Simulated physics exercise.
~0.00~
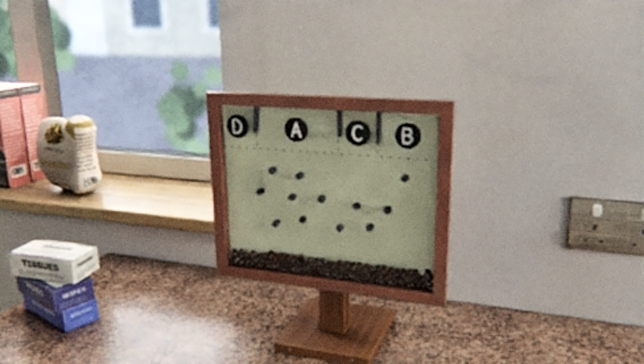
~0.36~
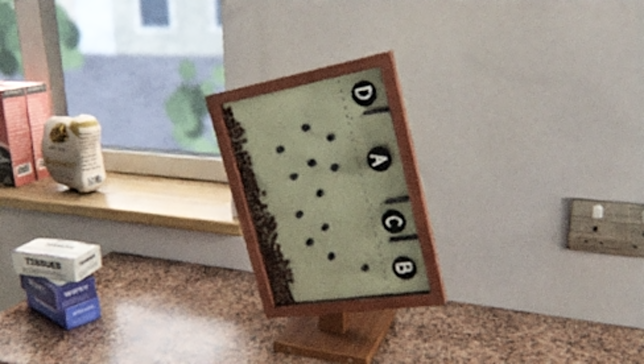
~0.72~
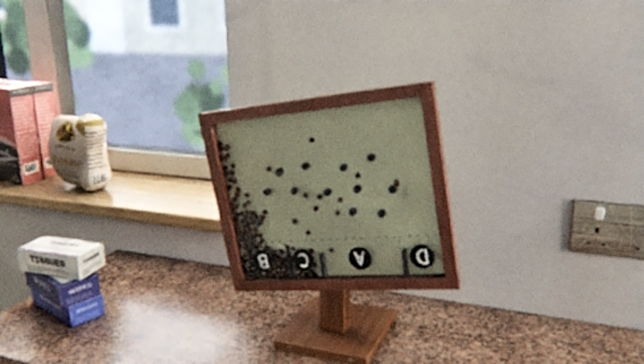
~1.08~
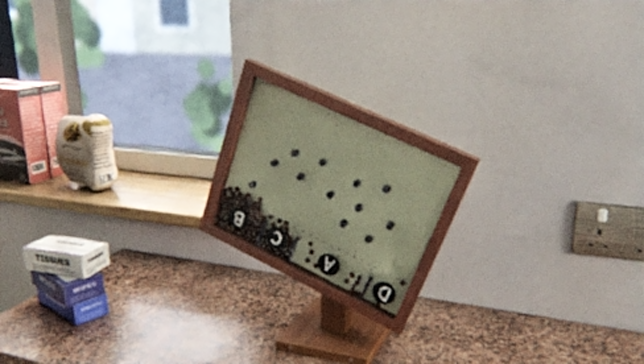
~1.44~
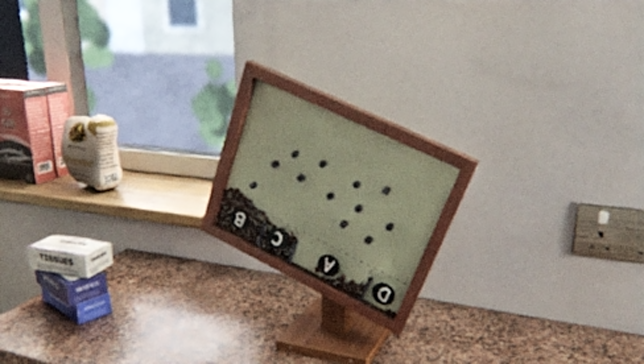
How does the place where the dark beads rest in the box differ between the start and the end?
At the start the beads lie in an even layer along the bottom of the upright box, away from the letters. At the end they are heaped toward the lower left of the tilted, overturned box, mostly around the letters B and C.
